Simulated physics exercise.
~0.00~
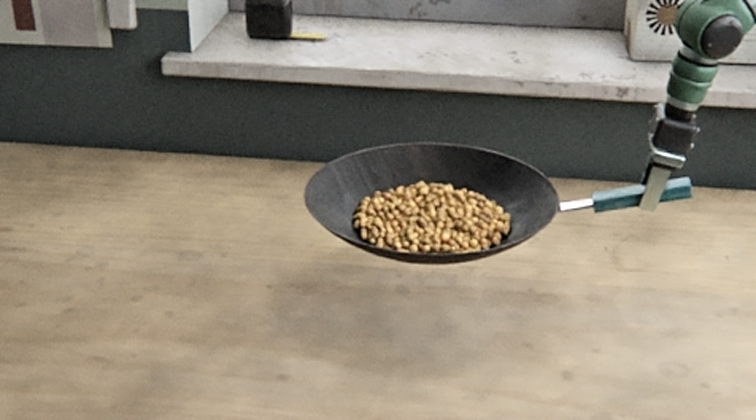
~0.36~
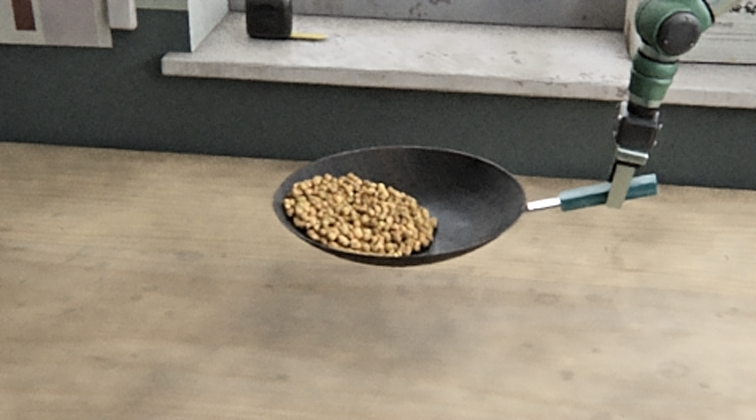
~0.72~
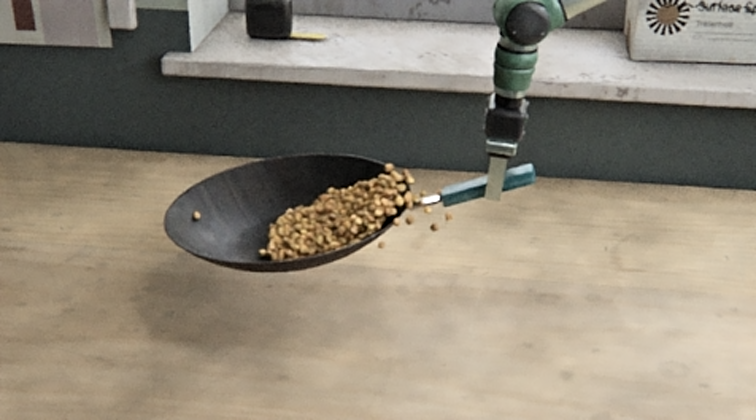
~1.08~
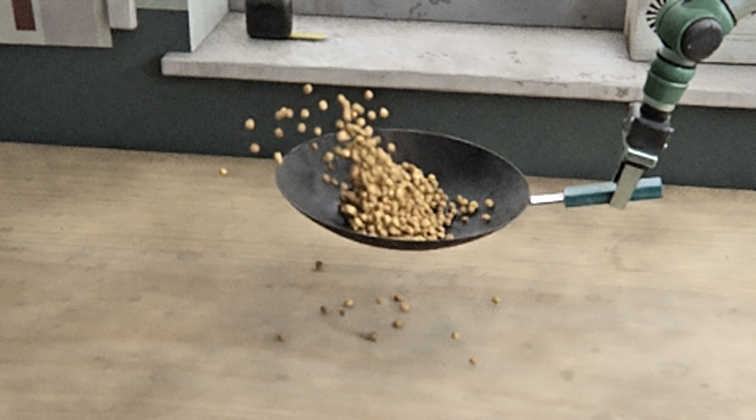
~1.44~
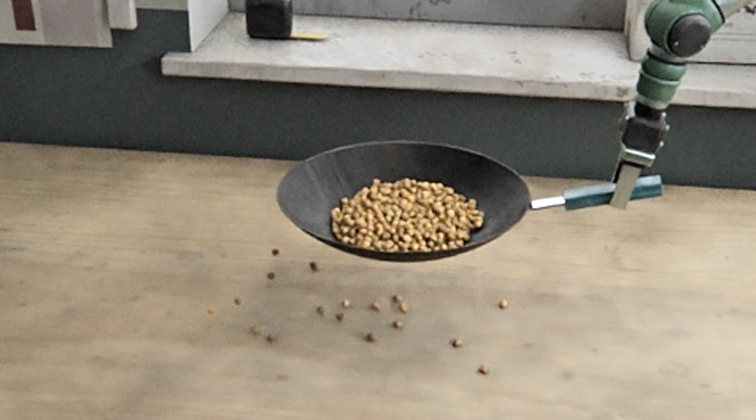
At the start, a green robot arm holds a dark wok by its handle above a wooden table, with a heap of dried chickpeas resting inside. The arm moves the wok a little to the left, and the chickpeas gather toward the left side. It carries the wok farther left, and the load surges to the handle side, a few pieces slipping over the rim. The wok then swings back right, tossing chickpeas up over its left side while others lie scattered below. Finally the wok steadies, most chickpeas settled inside and a small number strewn on the table.
